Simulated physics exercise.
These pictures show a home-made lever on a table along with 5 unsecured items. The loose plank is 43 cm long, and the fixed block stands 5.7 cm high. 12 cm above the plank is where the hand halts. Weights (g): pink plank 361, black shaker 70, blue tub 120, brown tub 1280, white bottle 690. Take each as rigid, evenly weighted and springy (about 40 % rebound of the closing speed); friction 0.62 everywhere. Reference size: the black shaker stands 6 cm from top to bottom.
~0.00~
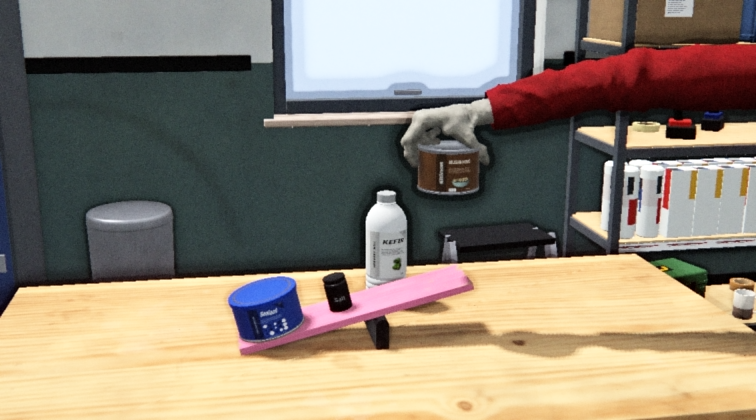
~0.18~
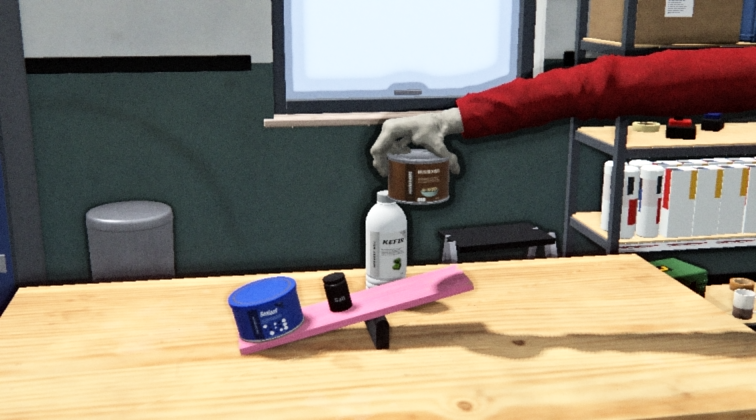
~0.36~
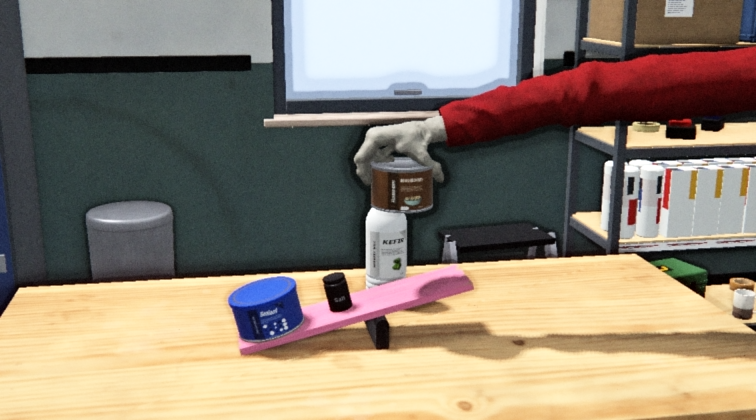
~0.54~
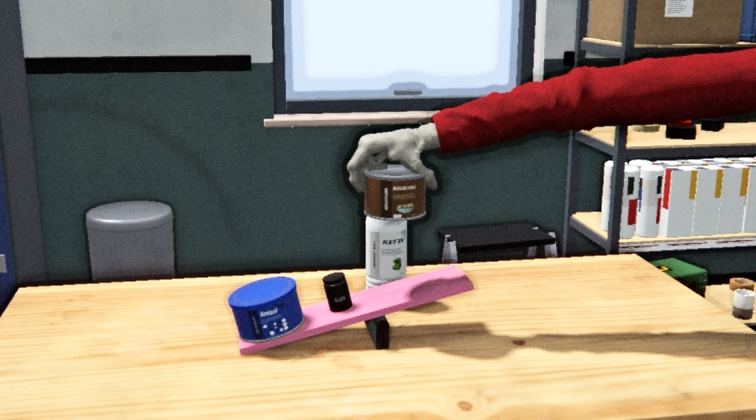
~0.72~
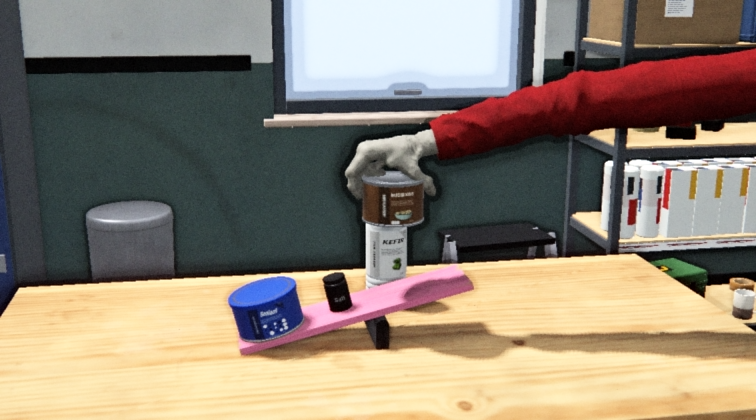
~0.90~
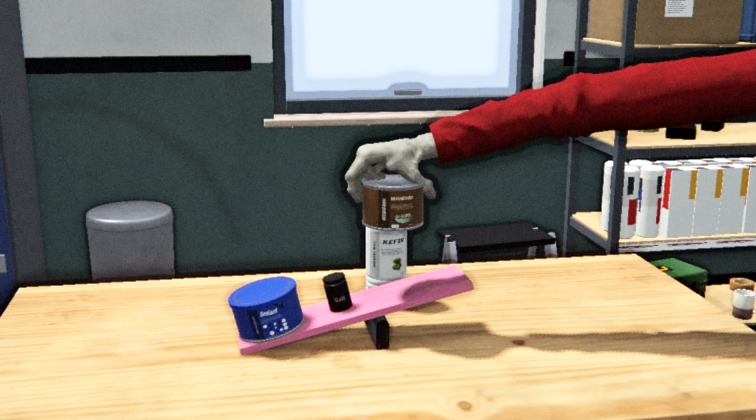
Above a wooden table, a red-sleeved arm moves a brown tub left and down, then pauses.
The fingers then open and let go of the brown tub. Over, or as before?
The tilt switches.
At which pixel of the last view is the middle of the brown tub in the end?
Close to (409, 286).
By 1.30 s, plank at 8°, tipped the other way; brown tub tilted 12° near (395, 279); blue tub tilted 44°; black shaker tilted 28°.
By 1.60 s, plank at 20°, tipped the other way; brown tub tilted 20° near (408, 286); blue tub tilted 31°; black shaker tilted 39°.
When it is over (2.4 s), plank at 20°, tipped the other way; not toppled but over 4 cm from the start, black shaker, blue tub and brown tub; the other 2 within 4 cm of the start. End places, in pixels of the last picture, brown tub near (409, 286). The plank comes down at its raised end.
